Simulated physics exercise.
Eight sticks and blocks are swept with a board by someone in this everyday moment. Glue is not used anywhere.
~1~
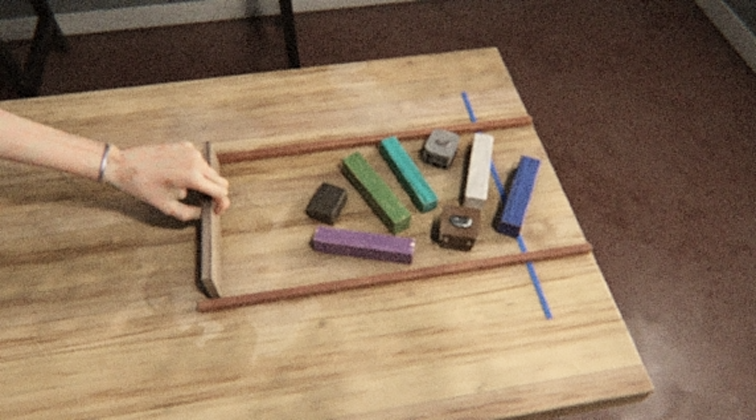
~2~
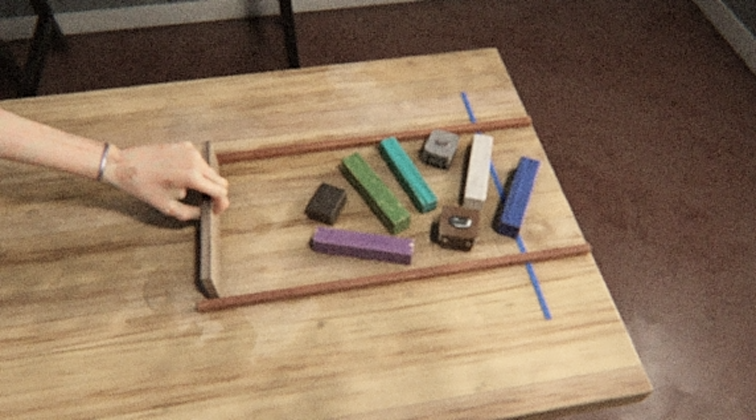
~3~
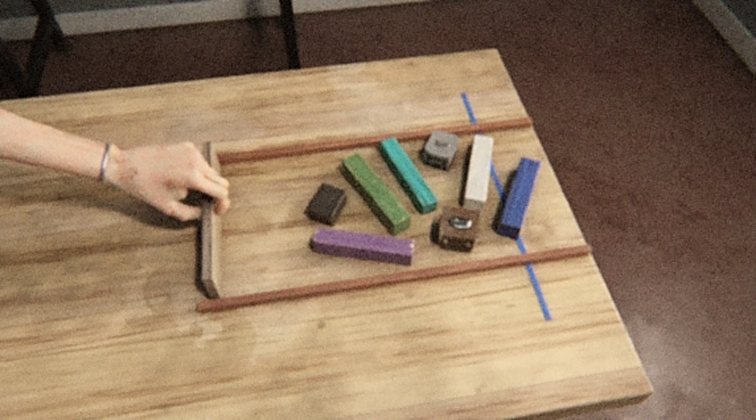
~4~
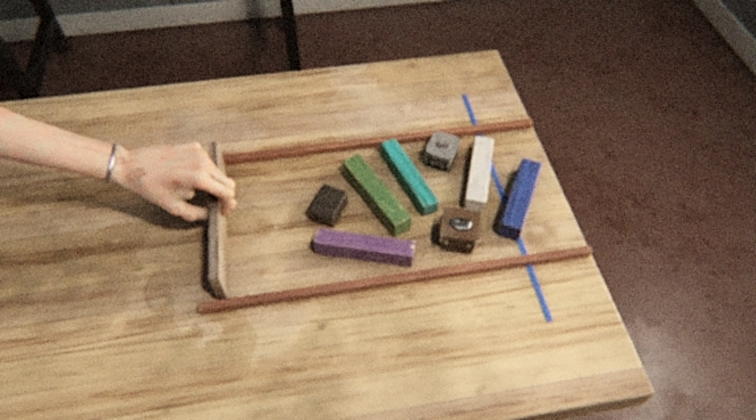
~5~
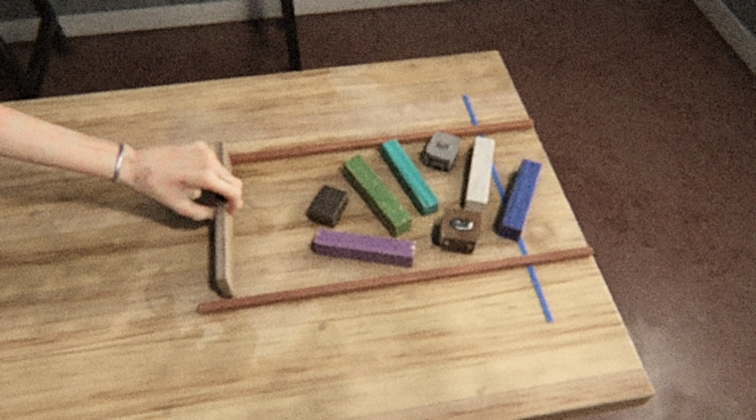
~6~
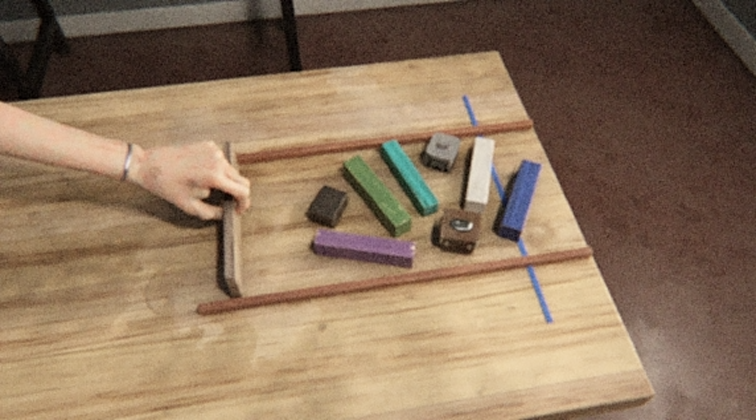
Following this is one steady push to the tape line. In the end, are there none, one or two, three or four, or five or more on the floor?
Dropped: Three or four.
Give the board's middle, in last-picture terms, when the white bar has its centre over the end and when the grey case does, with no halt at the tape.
About (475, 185), and (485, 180) for the other.
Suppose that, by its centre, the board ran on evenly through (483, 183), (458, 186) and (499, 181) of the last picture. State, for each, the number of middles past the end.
The counts would come out as 2, 0 and 3.
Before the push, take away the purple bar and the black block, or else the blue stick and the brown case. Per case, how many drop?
First 0, second 2.
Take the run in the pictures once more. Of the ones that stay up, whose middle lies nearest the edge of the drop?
Foremost: The brown case.
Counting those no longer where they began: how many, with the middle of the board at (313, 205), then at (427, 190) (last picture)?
At the first point the count is 2, at the second it's 8.
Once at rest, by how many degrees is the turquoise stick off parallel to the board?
It is near 0° out of line.
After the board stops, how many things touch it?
The count in contact is 2.
Soon after, none off yet; blue stick at rest near (521, 199); white bar at rest near (479, 175); grey case at rest near (443, 153).
After that, none off yet; blue stick moving near (527, 200); white bar displaced a little near (504, 172); grey case displaced about its own width near (481, 141).
In the end, the number that fall off is three or four; gone, grey case, white bar and blue stick.
